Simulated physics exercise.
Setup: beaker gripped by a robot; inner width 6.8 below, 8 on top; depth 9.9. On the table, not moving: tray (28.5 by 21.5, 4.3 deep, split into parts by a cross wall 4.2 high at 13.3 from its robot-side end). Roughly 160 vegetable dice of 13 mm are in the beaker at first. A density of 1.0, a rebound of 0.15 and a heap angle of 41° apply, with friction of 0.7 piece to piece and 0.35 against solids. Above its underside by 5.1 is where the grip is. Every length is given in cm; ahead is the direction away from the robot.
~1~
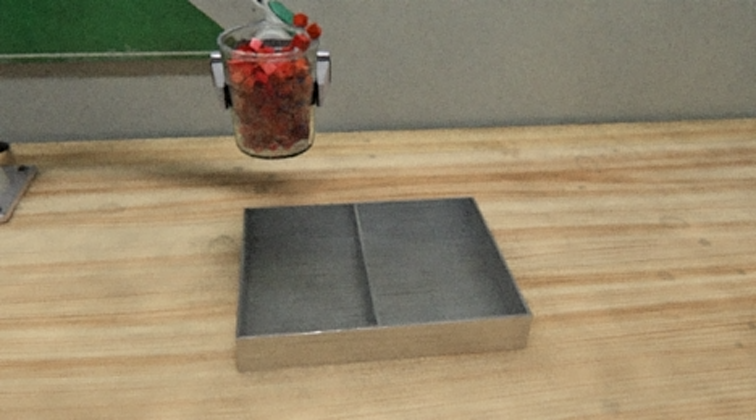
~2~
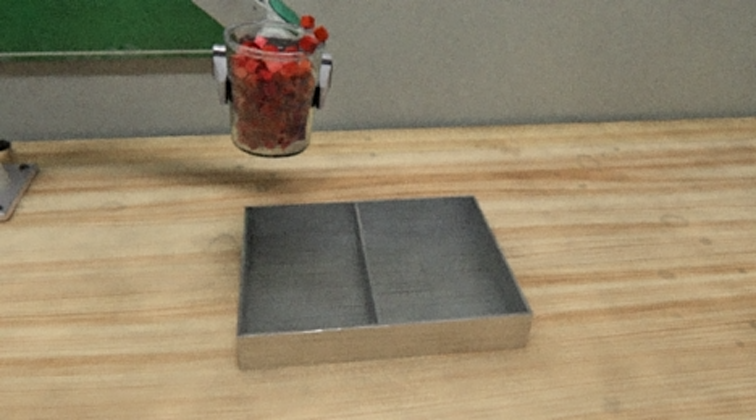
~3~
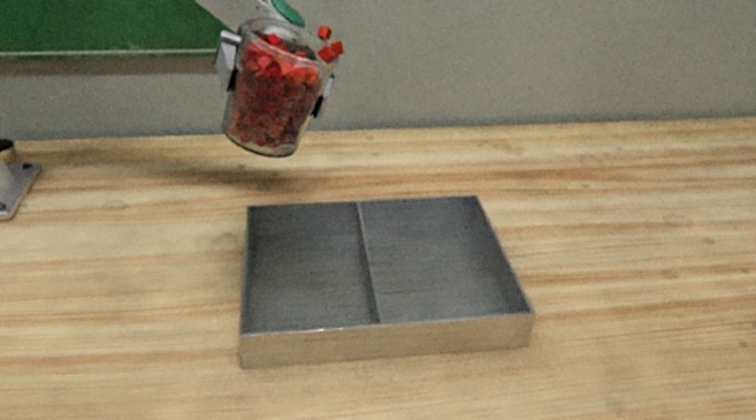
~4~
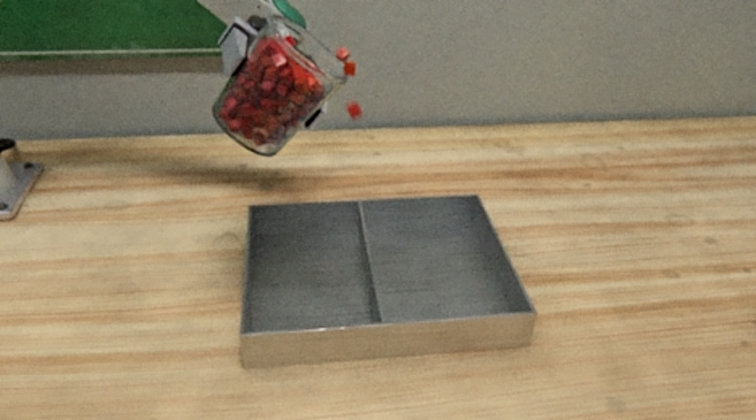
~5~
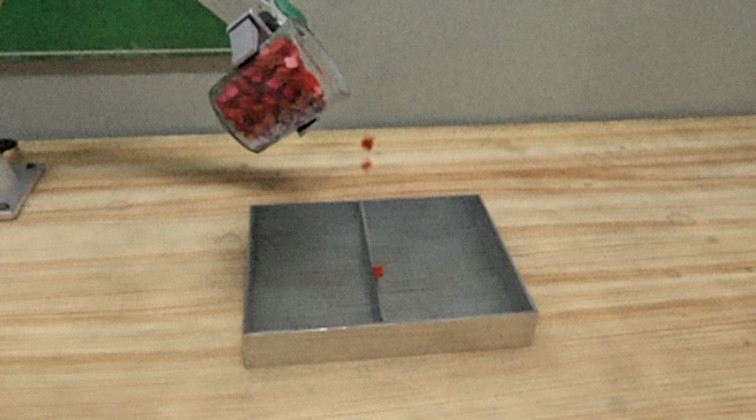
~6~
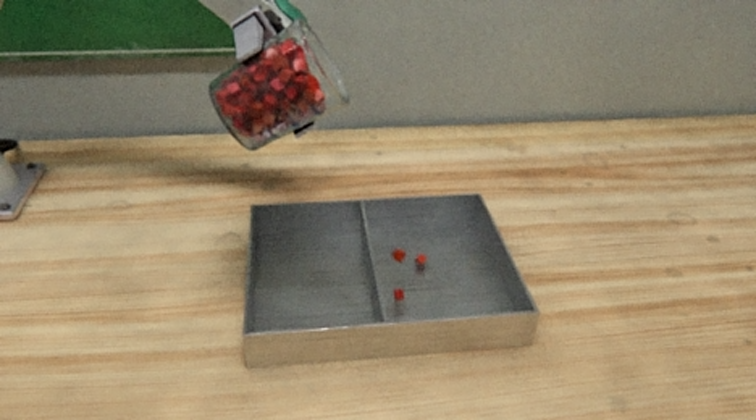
To begin with, a gripper holds a clear beaker heaped with red dice upright above a wooden table, behind an empty metal tray split by a divider. The beaker then tilts steadily to the right, and a few dice drop from its rim, with three ending up in the tray's right-hand section.
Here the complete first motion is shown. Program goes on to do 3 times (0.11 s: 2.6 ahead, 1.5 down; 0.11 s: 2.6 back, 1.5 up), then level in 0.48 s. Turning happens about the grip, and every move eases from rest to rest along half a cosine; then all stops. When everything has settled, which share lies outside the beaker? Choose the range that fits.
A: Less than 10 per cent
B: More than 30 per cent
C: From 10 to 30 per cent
A, less than 10 per cent.
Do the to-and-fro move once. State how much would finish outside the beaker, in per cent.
Roughly 5 percent.
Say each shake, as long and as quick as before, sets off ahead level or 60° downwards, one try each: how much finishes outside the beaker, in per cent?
You'd get about 15 per cent with the first setting and about 5 per cent with the second.
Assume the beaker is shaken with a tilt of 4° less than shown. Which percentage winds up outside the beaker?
Close to 5 in a hundred, I'd say.
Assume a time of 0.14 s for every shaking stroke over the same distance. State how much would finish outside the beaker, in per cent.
It would come to roughly 5 %.
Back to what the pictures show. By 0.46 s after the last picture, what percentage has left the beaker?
Roughly 5 percent up to then.
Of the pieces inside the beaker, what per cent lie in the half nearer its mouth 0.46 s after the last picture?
Near 45 %.
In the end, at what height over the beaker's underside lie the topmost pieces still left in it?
I'd say close to 10.0 cm.
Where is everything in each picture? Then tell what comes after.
In the first frame, beaker middle at (272, 94), level; upper third of the load around (271, 69), from x 235 to 315, top at y 20; 155 in the beaker.
In the second frame, beaker middle at (273, 92), tilted 6° forward; upper third of the load around (273, 67), from x 240 to 320, top at y 20.
In the third frame, beaker middle at (275, 92), tilted 20° forward; upper third of the load around (275, 67), from x 235 to 335, top at y 35.
In the fourth frame, beaker middle at (276, 91), tilted 39° forward; upper third of the load around (279, 68), from x 230 to 355, top at y 40; 153 in the beaker, 2 in flight or on a rim.
In the fifth frame, beaker middle at (277, 90), tilted 53° forward; upper third of the load around (282, 70), from x 225 to 380, top at y 40; 152 in the beaker, 1 in the far-side part, 2 in flight or on a rim.
In the sixth frame, beaker middle at (277, 90), tilted 59° forward; upper third of the load around (282, 70), from x 225 to 420, top at y 45; 152 in the beaker, 3 in the far-side part.
Then, 0.46 s after the last picture, tilted 59° forward, highest piece 27 above the table; 146 in the beaker, 8 in the far-side part, 1 in flight or on a rim.
Then, 0.91 s after the last picture, tilted 27° forward, highest piece 28 above the table; 146 in the beaker, 9 in the far-side part.
Then, 1.34 s after the last picture, level, highest piece 29 above the table; 146 in the beaker, 9 in the far-side part.
Then, 2.39 s after the last picture, level, highest piece 29 above the table; 146 in the beaker, 9 in the far-side part.
Final count, 146 in the beaker, 9 in the far-side part. That is 6 % outside the beaker.
